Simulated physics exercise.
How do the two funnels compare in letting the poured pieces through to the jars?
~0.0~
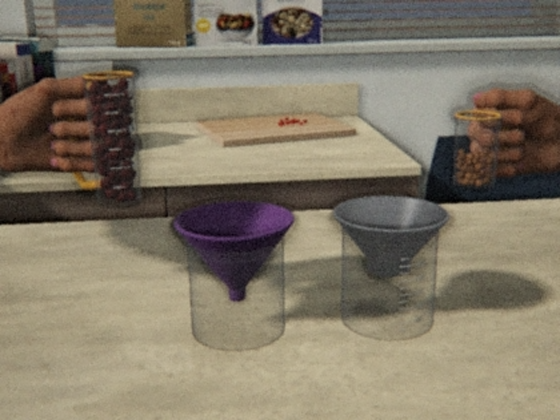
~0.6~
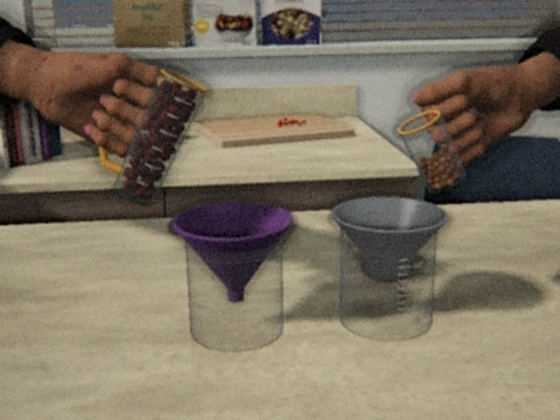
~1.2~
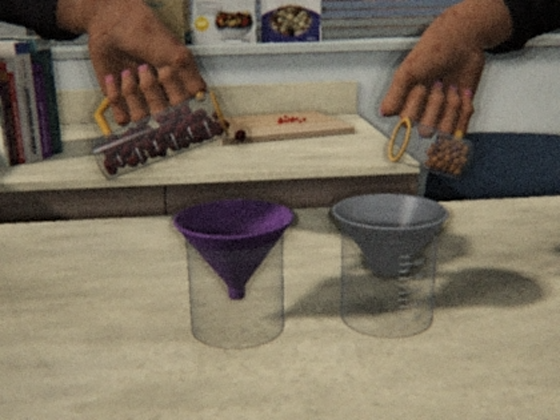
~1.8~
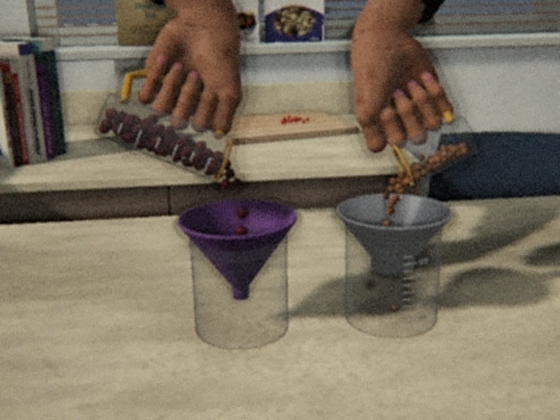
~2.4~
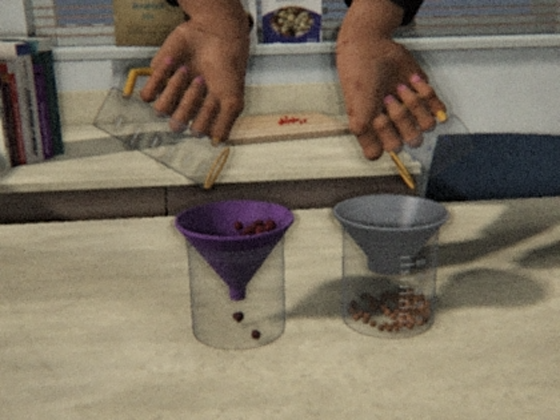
The purple funnel on the left jams, with only a few dark red pieces reaching its jar, while the gray funnel on the right lets all of the small brownish pieces through.
